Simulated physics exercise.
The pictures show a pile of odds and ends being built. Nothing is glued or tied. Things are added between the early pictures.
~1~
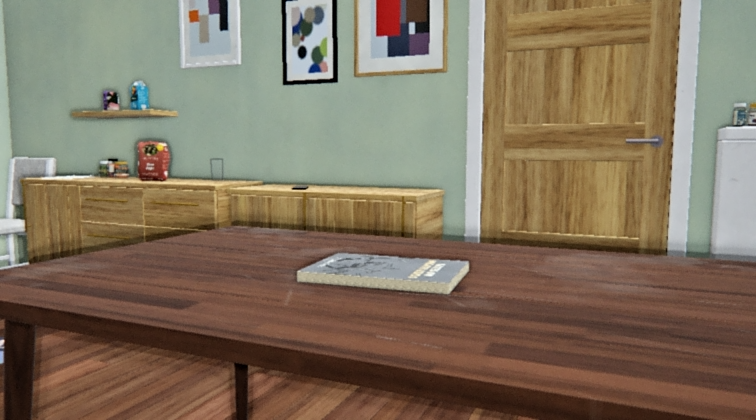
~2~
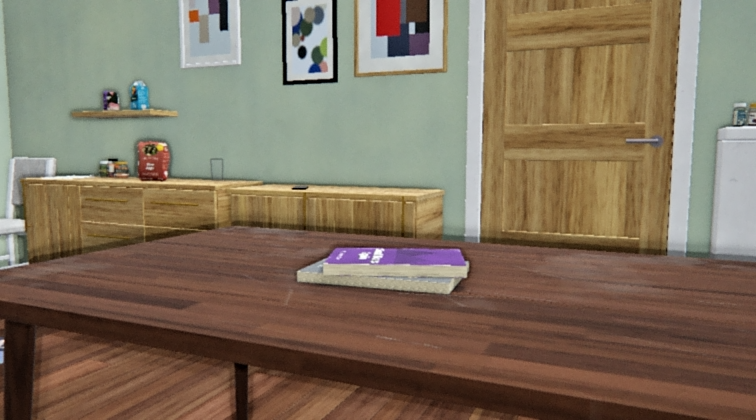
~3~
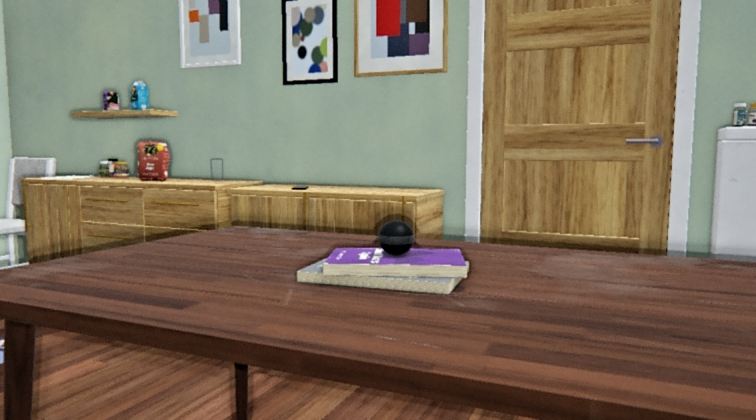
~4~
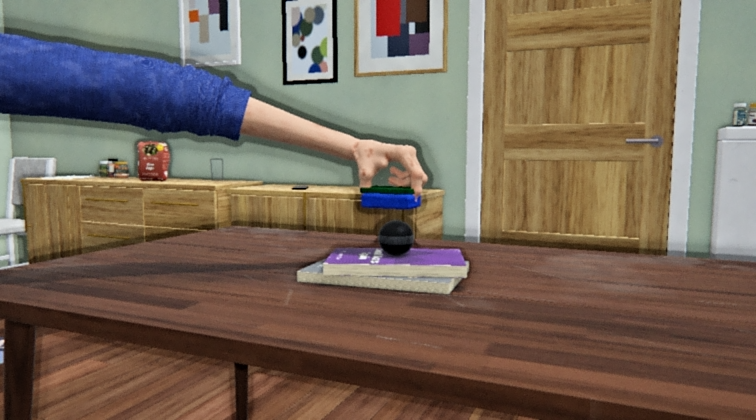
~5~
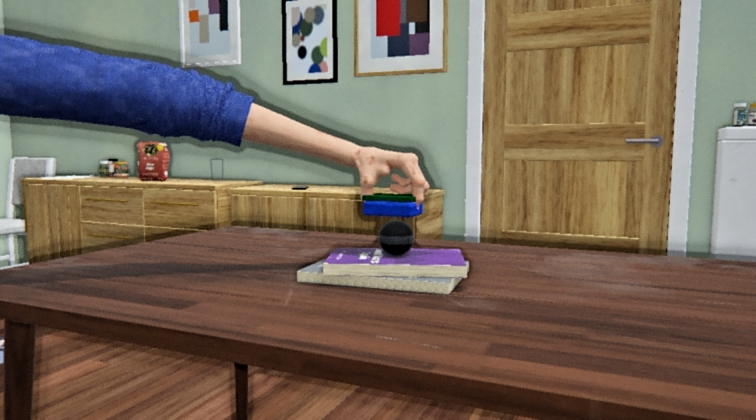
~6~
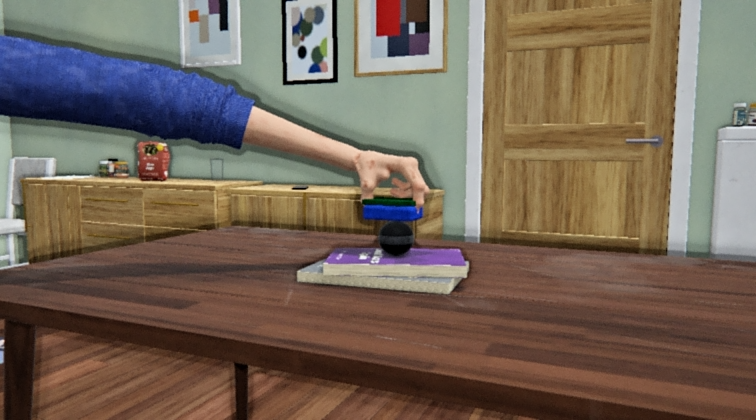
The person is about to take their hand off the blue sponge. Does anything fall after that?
Outcome: The pile comes apart.
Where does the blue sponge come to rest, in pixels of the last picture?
At about (354, 227).
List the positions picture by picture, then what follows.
The last thing is not in view yet, in the first frame.
The last thing is not in view yet; grey book (387, 271), in the second frame.
The last thing is not in view yet; black ball (396, 238), in the third frame.
Still above its spot; blue sponge (391, 198); purple book (396, 262), in the fourth frame.
Still above its spot; blue sponge (393, 205); grey book (387, 271), in the fifth frame.
In place under the hand; blue sponge (393, 209); black ball (396, 238), in the sixth frame.
Then, 0.40 s after the last picture, blue sponge tipped 48° from how it was near (374, 221).
Then, 0.60 s after the last picture, blue sponge now fallen.
Then, 1.30 s after the last picture, things are still on the move.
Then, 2.20 s after the last picture, nothing new.
At rest, fallen, blue sponge; the other 3 in place. Seen from the same camera at the end, blue sponge near (354, 227). The pile gives way.
